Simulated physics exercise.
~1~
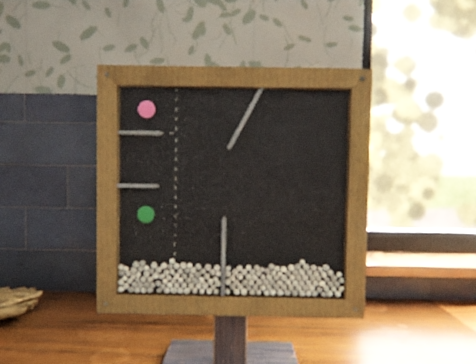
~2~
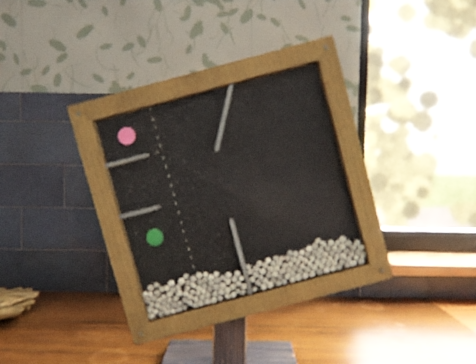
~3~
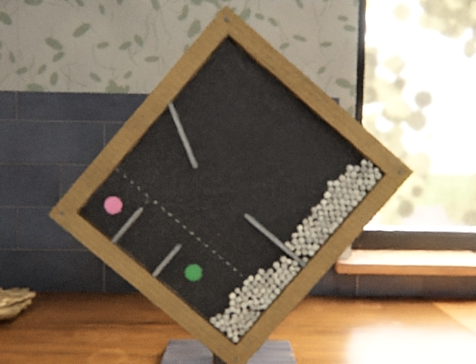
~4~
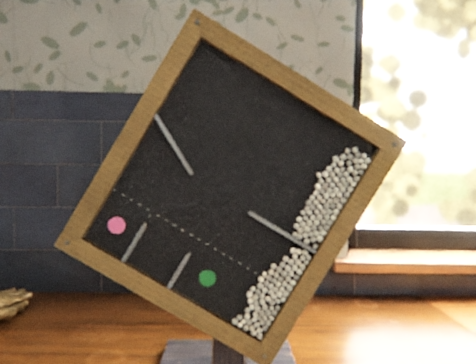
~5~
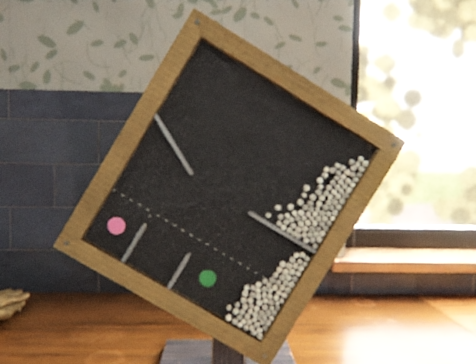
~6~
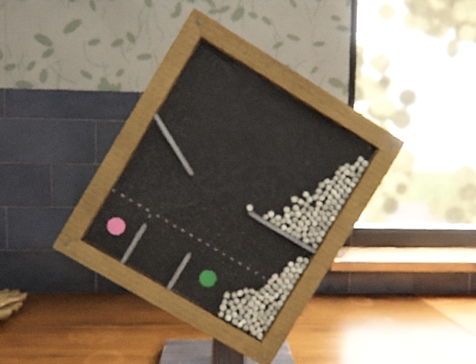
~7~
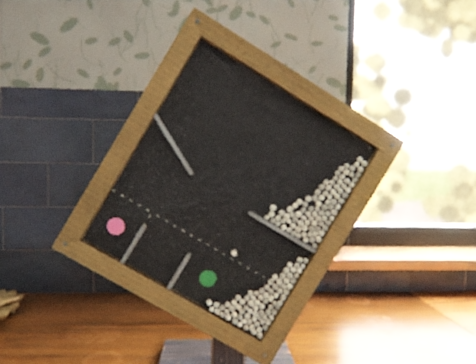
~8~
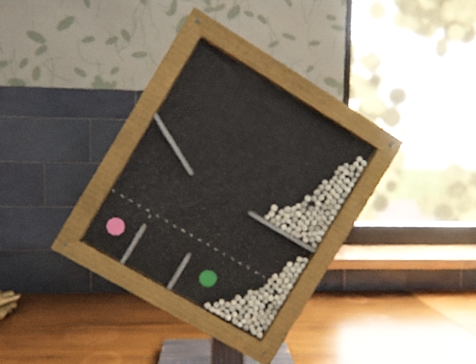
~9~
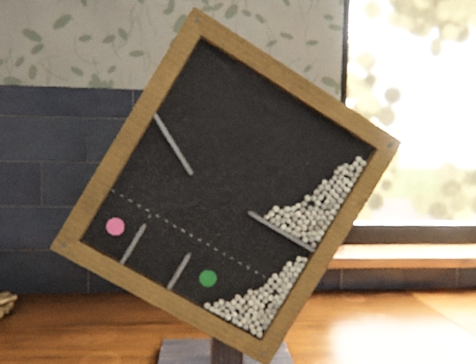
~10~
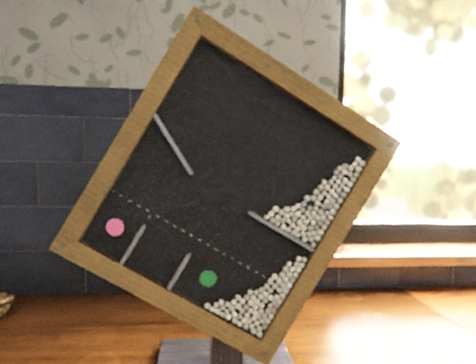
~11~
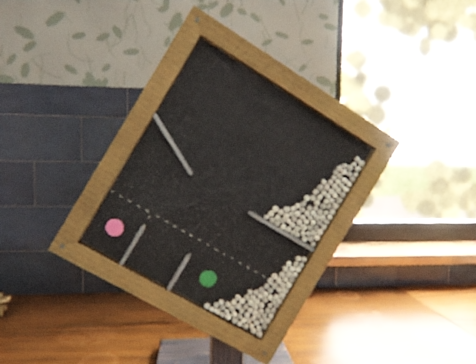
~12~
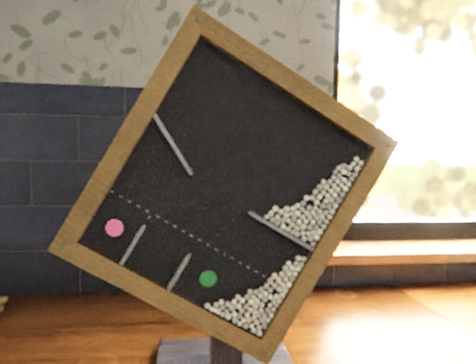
On a wooden counter, a flat square box of small white pills turned anticlockwise well past halfway to a quarter turn and stopped; the pills slid right, some spilling over a divider, then settled in two heaps, one near the green sticker, none by the pink.
